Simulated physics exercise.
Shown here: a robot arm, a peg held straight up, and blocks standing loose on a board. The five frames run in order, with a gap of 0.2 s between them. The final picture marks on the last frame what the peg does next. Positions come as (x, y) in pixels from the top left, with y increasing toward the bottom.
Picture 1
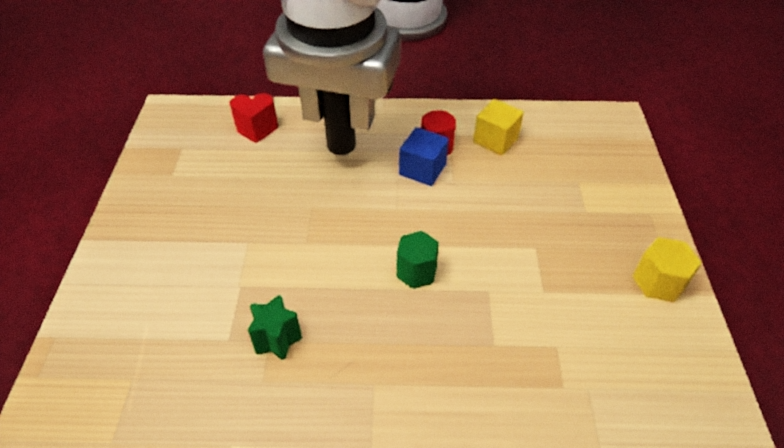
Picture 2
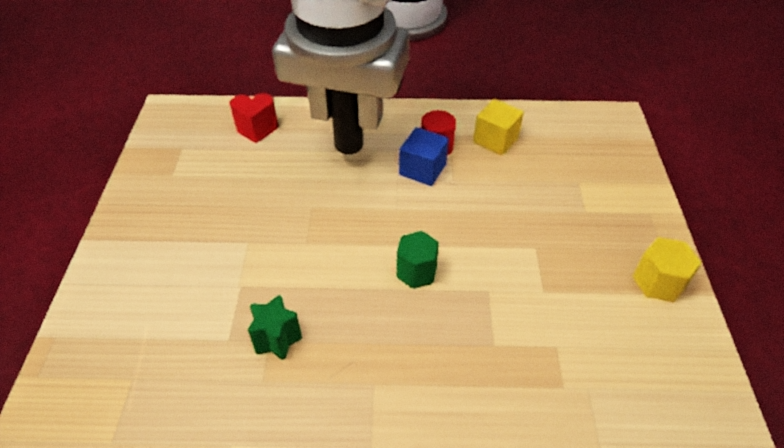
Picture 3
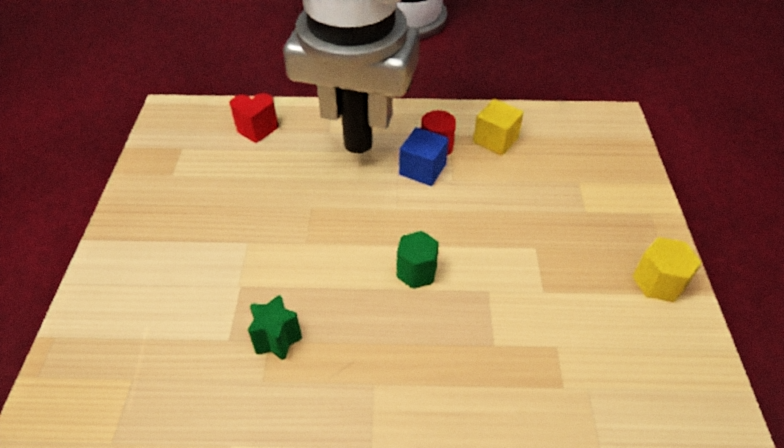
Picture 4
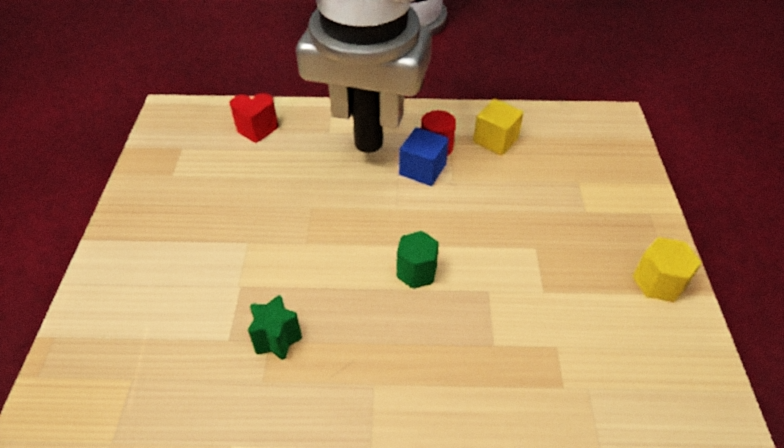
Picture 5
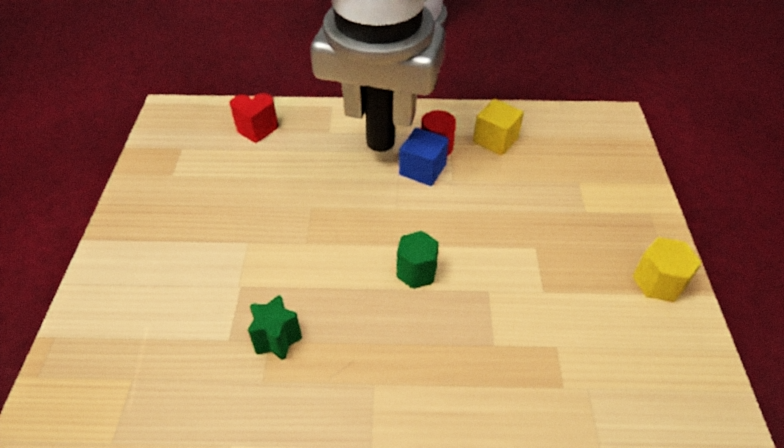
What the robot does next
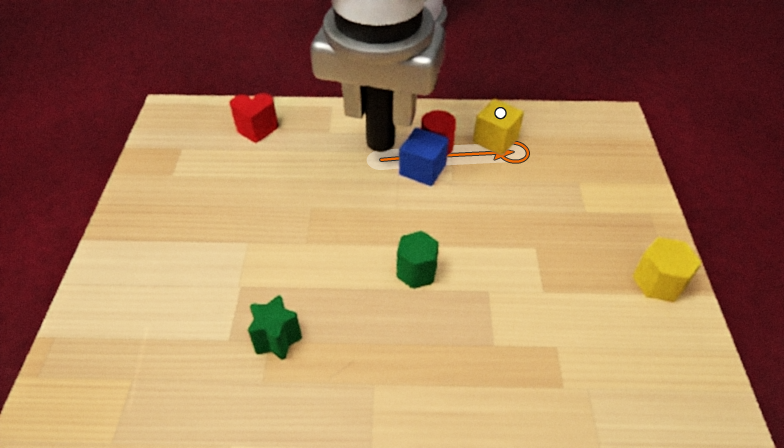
A robot arm holding a dark upright peg hangs over the far edge of a pale wooden board on a dark red surface, seen from above at an angle. A red heart block sits far left, blue, red and yellow blocks cluster right of the peg, two green blocks lie nearer, and another yellow one rests at right. The arm slides the peg slightly rightward, closer to the blue block, while every block stays still.
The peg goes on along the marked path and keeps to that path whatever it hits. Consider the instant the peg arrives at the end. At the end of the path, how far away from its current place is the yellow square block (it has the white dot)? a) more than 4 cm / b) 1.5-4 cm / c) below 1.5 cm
Letter b.
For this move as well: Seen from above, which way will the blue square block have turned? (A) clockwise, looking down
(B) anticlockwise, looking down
I choose A.
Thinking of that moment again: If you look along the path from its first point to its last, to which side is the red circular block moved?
To the path's left.
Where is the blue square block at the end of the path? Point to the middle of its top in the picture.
I'd expect the centre of its top face to be at (467, 151).
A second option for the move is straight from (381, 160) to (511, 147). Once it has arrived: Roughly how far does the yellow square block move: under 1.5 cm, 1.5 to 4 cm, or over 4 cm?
Moves 1.5 to 4 cm.
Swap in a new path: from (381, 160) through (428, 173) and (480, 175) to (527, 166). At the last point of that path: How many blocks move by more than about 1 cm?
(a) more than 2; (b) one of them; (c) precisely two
b - one of them.
Path on the board, straight from (381, 160) to (514, 152); the dot is on the yellow square block.
On the path given first. One third of the way, peg at (428, 140); blue square block at (451, 148), turned 25° clockwise; red circular block at (452, 116).
Two thirds of the way, peg at (473, 138); blue square block at (467, 151), turned 60° clockwise; red circular block at (478, 108); yellow square block at (513, 107), turned 40° clockwise.
At the end, peg at (517, 136); blue square block at (467, 151), turned 60° clockwise; red circular block at (480, 107); yellow square block at (518, 104), turned 45° clockwise.
